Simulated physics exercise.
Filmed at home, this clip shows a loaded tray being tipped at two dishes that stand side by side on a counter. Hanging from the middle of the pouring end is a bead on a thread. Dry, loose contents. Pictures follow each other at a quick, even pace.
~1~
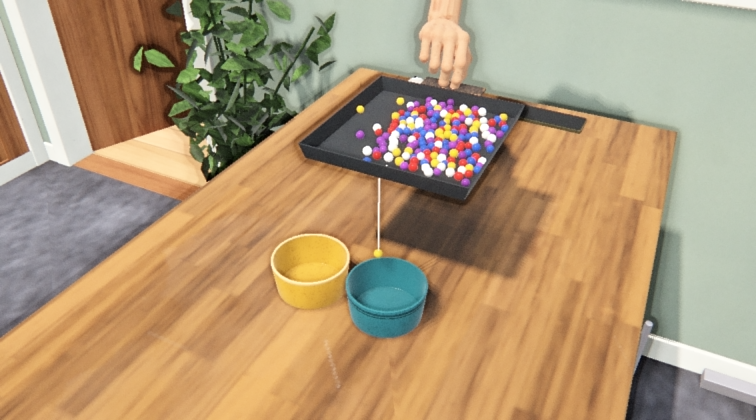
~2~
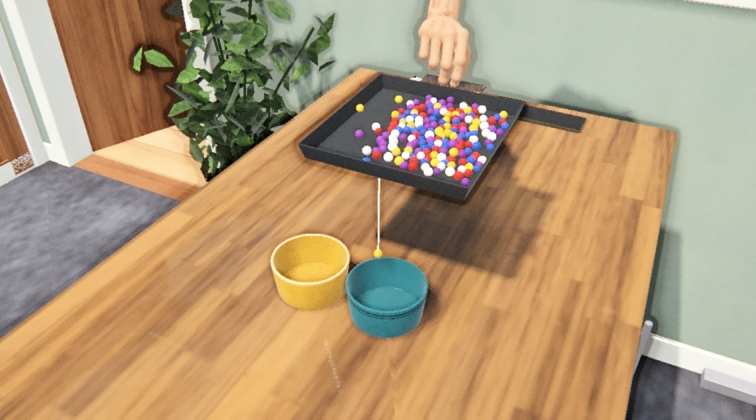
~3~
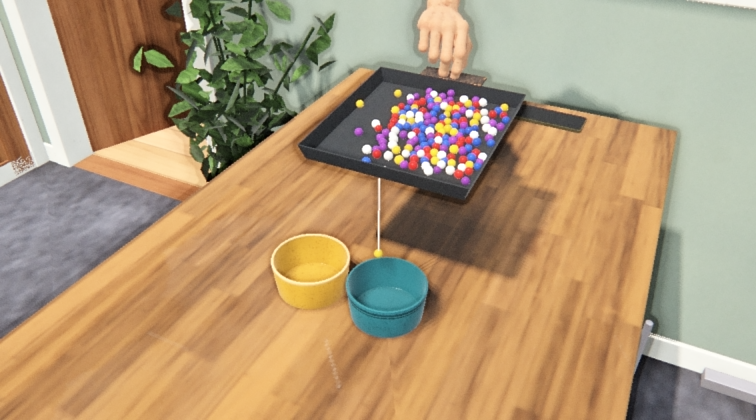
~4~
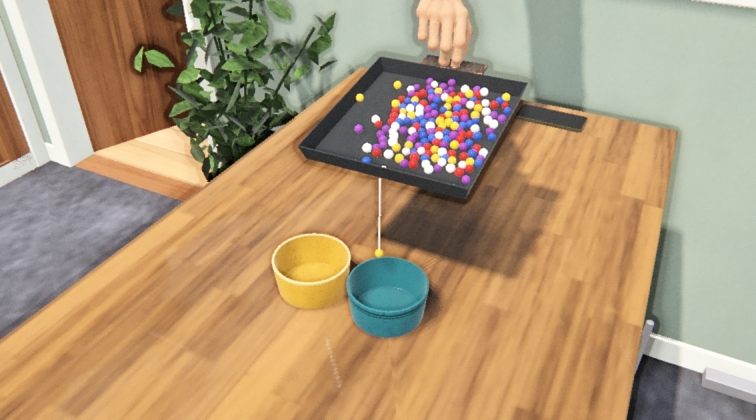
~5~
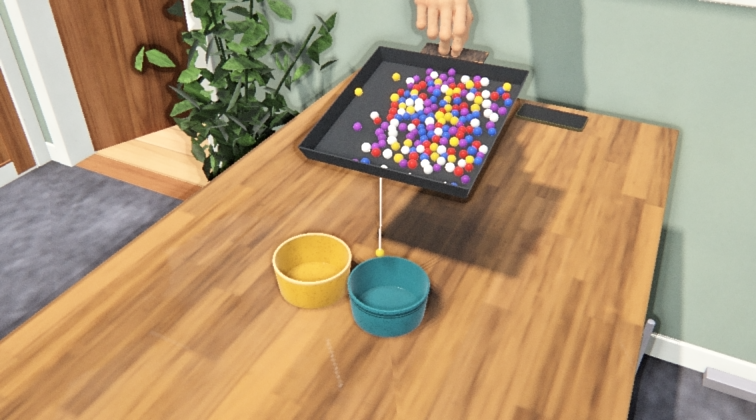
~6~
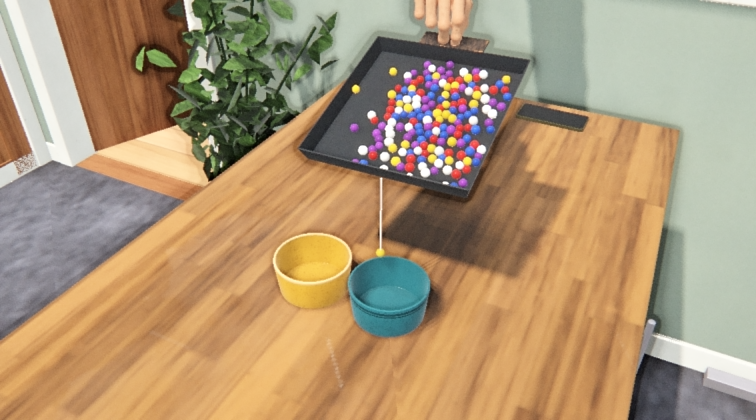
A hand at the far side of a dark tray of colorful beads gradually raised that end, tilting the tray more steeply toward a yellow bowl and a teal bowl standing on the wooden counter.
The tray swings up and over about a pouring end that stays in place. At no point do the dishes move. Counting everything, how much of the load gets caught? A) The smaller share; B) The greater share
B.
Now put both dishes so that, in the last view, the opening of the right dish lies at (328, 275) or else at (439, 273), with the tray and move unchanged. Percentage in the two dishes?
50 %, 0 %.
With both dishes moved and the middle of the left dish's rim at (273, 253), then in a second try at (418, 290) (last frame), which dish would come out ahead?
In the first try it's the one on the right, and in the second it's the one on the left.
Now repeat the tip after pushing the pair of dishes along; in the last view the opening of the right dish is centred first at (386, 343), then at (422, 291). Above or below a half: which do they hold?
In the first position shy of half, in the second past half.
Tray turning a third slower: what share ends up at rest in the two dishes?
It would be some 80 in a hundred.
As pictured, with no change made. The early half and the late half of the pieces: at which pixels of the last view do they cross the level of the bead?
Around (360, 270) and then (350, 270).
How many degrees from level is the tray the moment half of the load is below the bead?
The tilt then is about 90°.
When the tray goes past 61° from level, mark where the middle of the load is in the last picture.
Look around (386, 161) in the last picture.
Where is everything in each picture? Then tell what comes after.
In the first picture, corners of the pouring end (305, 142) and (465, 184), level; middle of the load (441, 138), round plastic beads; left dish (291, 293); right dish (369, 321); bead on its thread (378, 254).
In the second picture, corners of the pouring end (304, 143) and (465, 184), level; middle of the load (441, 136).
In the third picture, corners of the pouring end (304, 143) and (465, 184), tipped barely, level across its low end; middle of the load (442, 132).
In the fourth picture, corners of the pouring end (304, 144) and (465, 185), tipped a little, level across its low end; middle of the load (442, 126).
In the fifth picture, corners of the pouring end (304, 145) and (465, 185), tipped a little, level across its low end; middle of the load (442, 122).
In the sixth picture, corners of the pouring end (304, 146) and (465, 185), tipped clearly, level across its low end; middle of the load (440, 120), almost all on the move; left dish (293, 292); right dish (371, 321).
Just after the last frame, tray tipped steeply; almost all on the tray; about a tenth in the air.
A moment on, tray tipped right over; about a tenth on the tray; roughly a quarter in the right dish; roughly a quarter in the left dish; roughly a quarter outside both; roughly a quarter in the air.
Further on, tray tipped past a quarter turn; roughly a third in the right dish; roughly a third in the left dish; roughly a quarter outside both.
When it is over, tray tipped past a quarter turn; roughly a third in the right dish; roughly a third in the left dish; roughly a quarter outside both.
